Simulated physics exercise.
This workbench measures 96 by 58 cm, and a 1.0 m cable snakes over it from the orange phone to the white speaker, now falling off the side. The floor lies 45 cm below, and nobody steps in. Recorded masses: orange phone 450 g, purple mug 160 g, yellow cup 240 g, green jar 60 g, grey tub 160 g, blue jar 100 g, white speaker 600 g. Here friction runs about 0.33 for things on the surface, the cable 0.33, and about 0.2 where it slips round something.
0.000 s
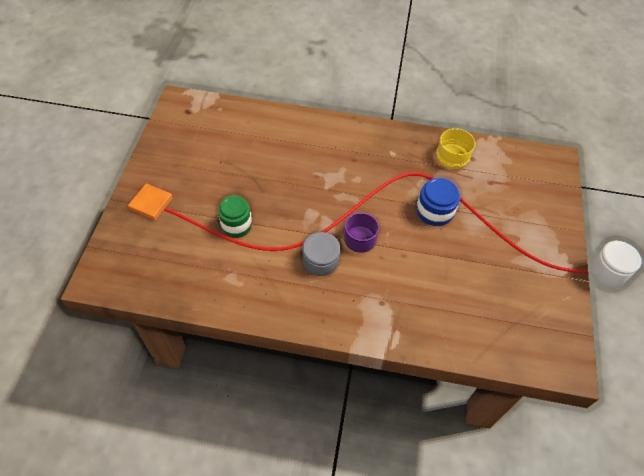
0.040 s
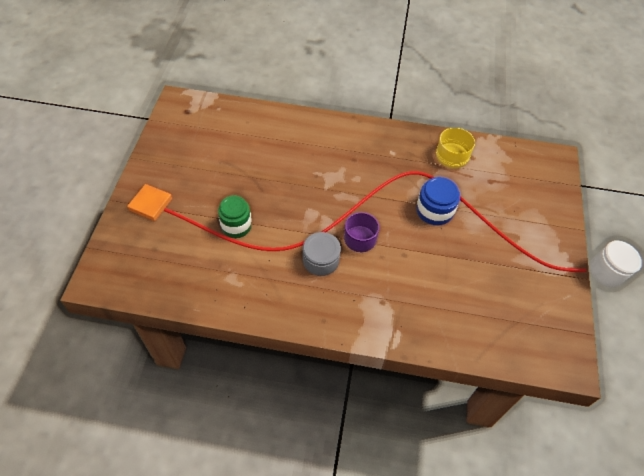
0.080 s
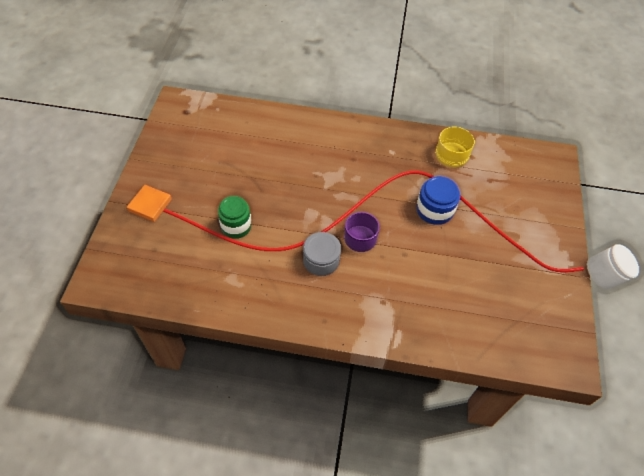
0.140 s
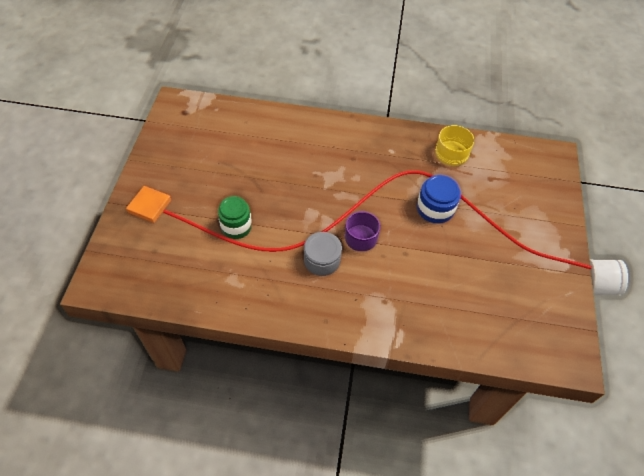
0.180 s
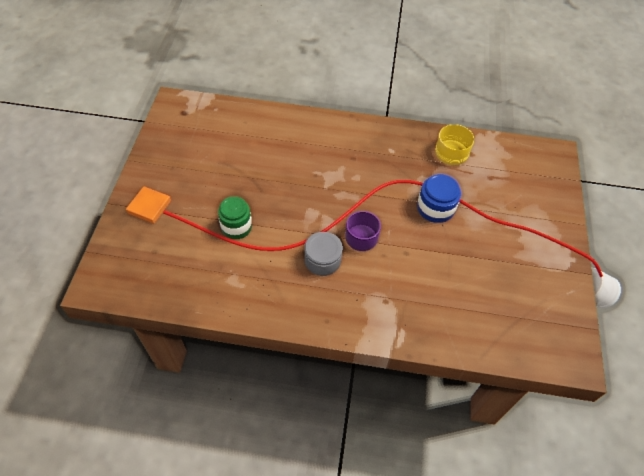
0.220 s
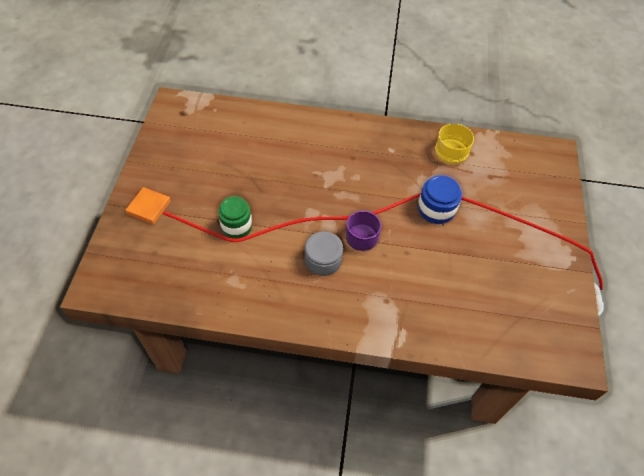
At the start, a red cable curves across a wooden table among jars and cups, from an orange block on the left to a white cylinder beyond the right edge. The cylinder tips and drops down beside the table, mostly out of sight, while the cable straightens and bends over the edge.
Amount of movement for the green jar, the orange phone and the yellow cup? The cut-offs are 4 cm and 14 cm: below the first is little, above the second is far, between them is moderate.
The green jar moves far. The orange phone moves far. The yellow cup moves little.
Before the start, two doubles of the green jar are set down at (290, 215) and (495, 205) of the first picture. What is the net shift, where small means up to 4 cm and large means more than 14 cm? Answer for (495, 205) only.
Slight.
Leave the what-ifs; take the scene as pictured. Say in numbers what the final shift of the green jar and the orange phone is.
Lab note - green jar off the top, orange phone approx. 30 centimetres.
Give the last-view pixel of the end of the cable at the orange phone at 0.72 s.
Near (313, 213).
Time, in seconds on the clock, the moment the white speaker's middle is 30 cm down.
Answer: 0.42 s on the clock.
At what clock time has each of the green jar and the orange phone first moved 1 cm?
About: Green jar 0.24 s, orange phone 0.30 s.
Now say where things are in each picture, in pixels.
The first picture shows green jar (233, 205); orange phone (150, 199); yellow cup (458, 141); cable runs through (537, 260) (379, 189) (212, 231).
The second picture shows white speaker (622, 256); cable runs through (536, 259) (379, 188) (212, 232).
The third picture shows white speaker (613, 267); cable runs through (535, 260) (379, 188) (212, 232).
The fourth picture shows white speaker (605, 277); cable runs through (540, 255) (379, 187) (212, 233).
The fifth picture shows white speaker (596, 288); cable runs through (567, 246) (381, 187) (212, 233).
The sixth picture shows green jar (233, 206); orange phone (147, 203); yellow cup (457, 136); cable runs through (592, 258) (504, 214) (407, 200) (308, 220).
By 0.5 s, the cable's tail end at (246, 205); green jar on its side, 27 cm off its start, orange phone 16 cm off its start, blue jar 28 cm off its start.
By 0.7 s, the cable's tail end at (313, 213); green jar over the edge, orange phone 29 cm off its start, blue jar over the edge.
By 1.0 s, the cable's tail end at (314, 213); green jar over the edge, orange phone 30 cm off its start at (297, 212), blue jar over the edge.
By 1.2 s, the cable's tail end at (314, 213); green jar over the edge, orange phone 30 cm off its start, blue jar over the edge.
By 2.4 s, the cable's tail end at (314, 213); green jar over the edge, orange phone 30 cm off its start at (297, 212), yellow cup 0 cm off its start at (457, 136), blue jar over the edge.
